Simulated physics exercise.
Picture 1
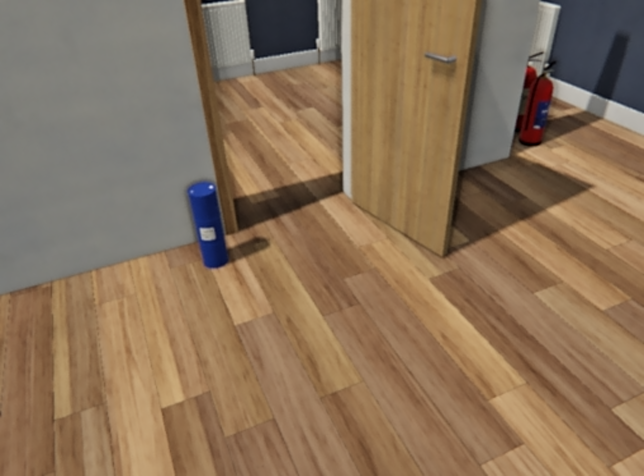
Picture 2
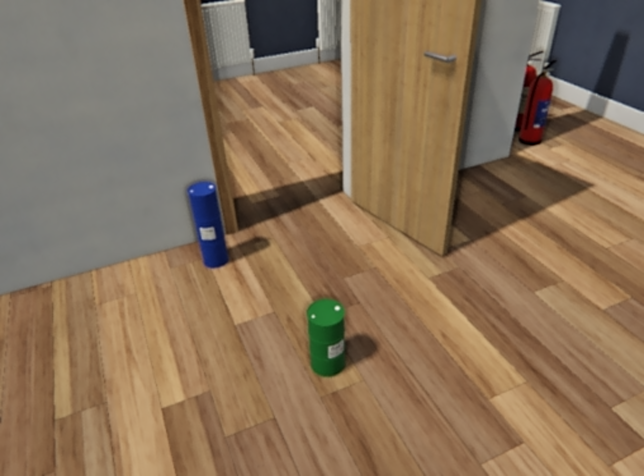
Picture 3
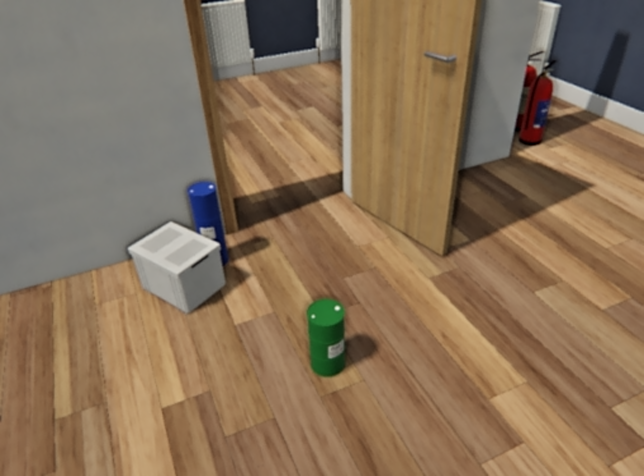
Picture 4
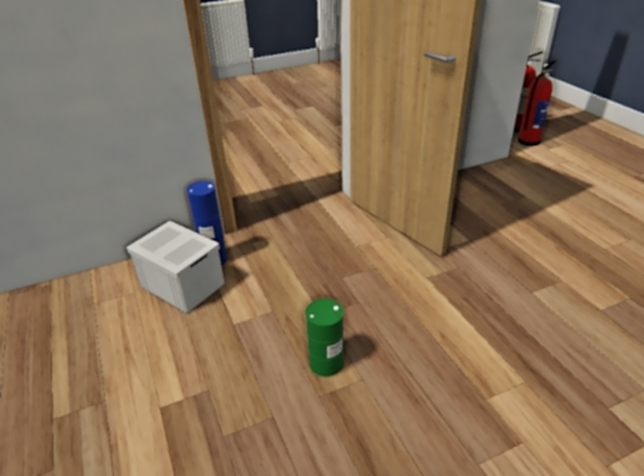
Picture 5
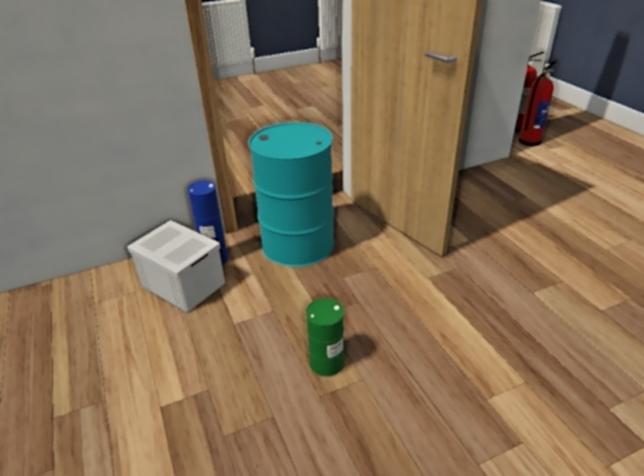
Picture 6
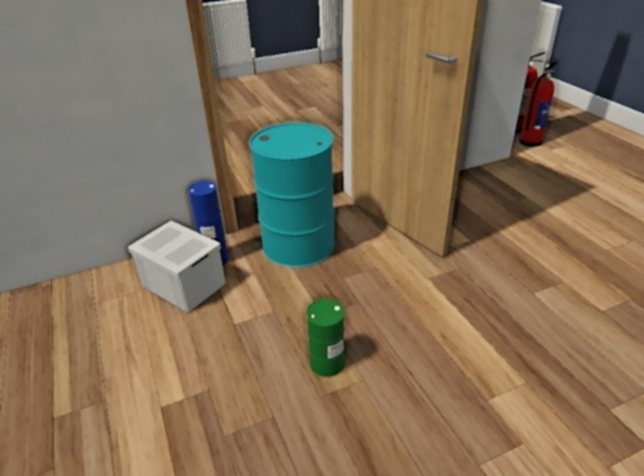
Nothing slides or swings on its own in this doorway, seen from above by a steady camera, but new objects appear one after another on the wood-plank floor. A blue canister stands by the grey wall left of the opening, the wooden door is wide open, and red extinguishers sit at right. A green canister appears in front, then a white tote beside the blue one, then a large turquoise drum before the opening.
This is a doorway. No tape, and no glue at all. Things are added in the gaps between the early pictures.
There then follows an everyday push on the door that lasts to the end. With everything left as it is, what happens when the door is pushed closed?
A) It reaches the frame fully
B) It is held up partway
(B) It is held up partway.
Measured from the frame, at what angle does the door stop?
It stays open at around 55°.
Then, 0.40 s after the last picture, open by 95°.
Then, 0.70 s after the last picture, open by 81°.
Then, 0.90 s after the last picture, open by 70°.
Then, 1.10 s after the last picture, open by 60°.
At rest, open by 53°; all 4 in place. Seen from the same camera at the end, turquoise drum near (295, 196).
